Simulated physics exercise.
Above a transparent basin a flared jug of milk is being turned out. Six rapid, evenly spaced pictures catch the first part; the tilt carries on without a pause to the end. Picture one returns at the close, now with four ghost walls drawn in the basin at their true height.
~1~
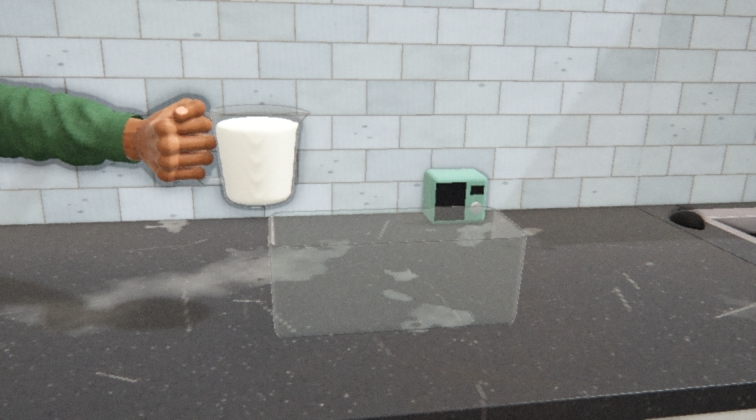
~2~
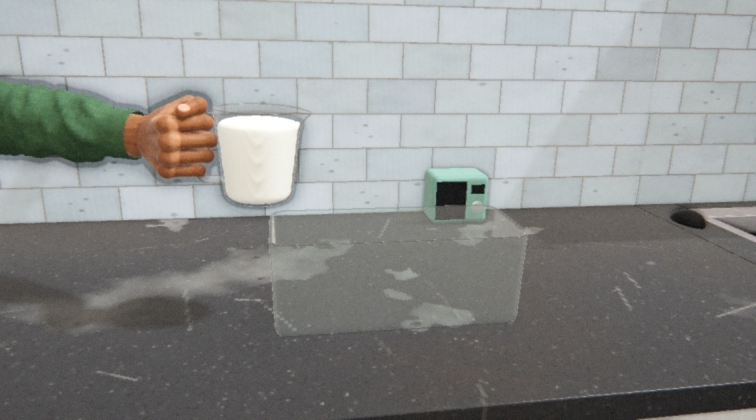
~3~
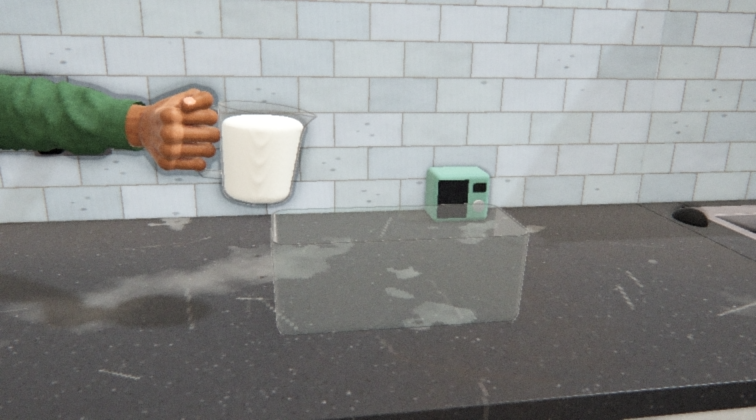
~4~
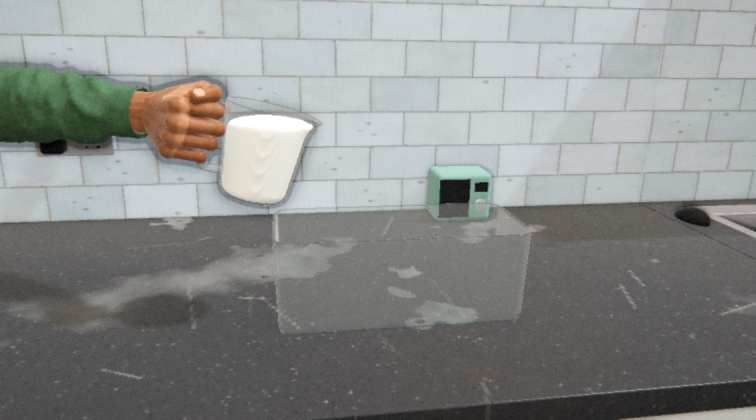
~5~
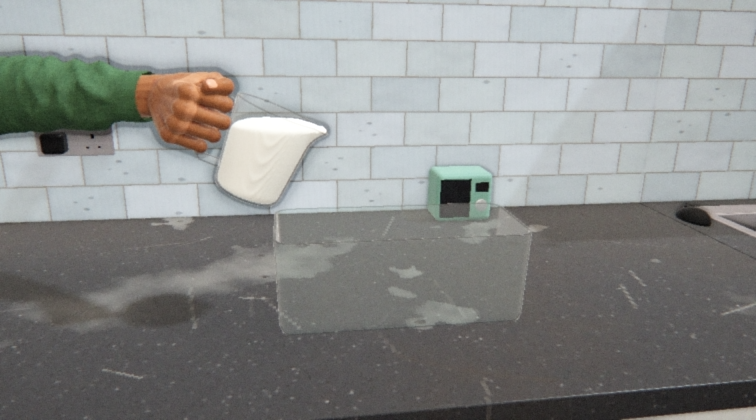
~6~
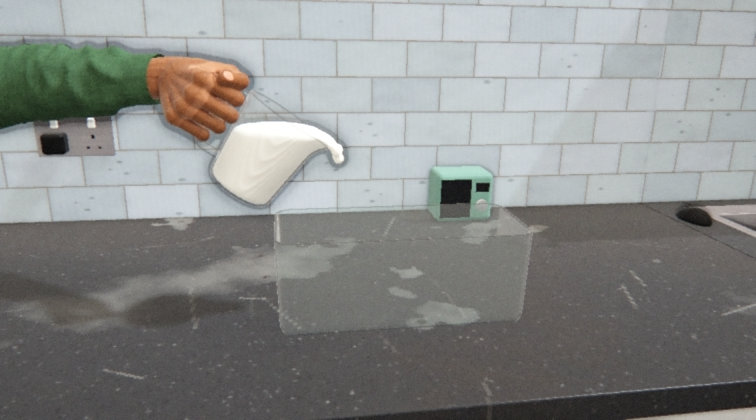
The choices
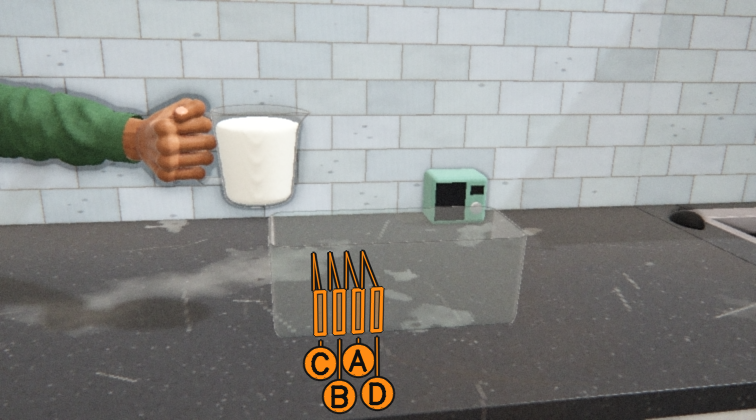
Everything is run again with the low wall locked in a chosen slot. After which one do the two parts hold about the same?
The answer is position A.
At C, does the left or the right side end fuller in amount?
The right one.
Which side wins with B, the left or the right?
The right side.
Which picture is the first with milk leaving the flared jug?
Picture 6.
In orange, A at (358, 338); B at (339, 339); C at (320, 341); D at (376, 337).
With A, about 50 % ends left of the wall and 49 % right of it.
With B, about 22 % ends left of the wall and 78 % right of it.
With C, about 4 % ends left of the wall and 95 % right of it.
With D, about 84 % ends left of the wall and 15 % right of it.
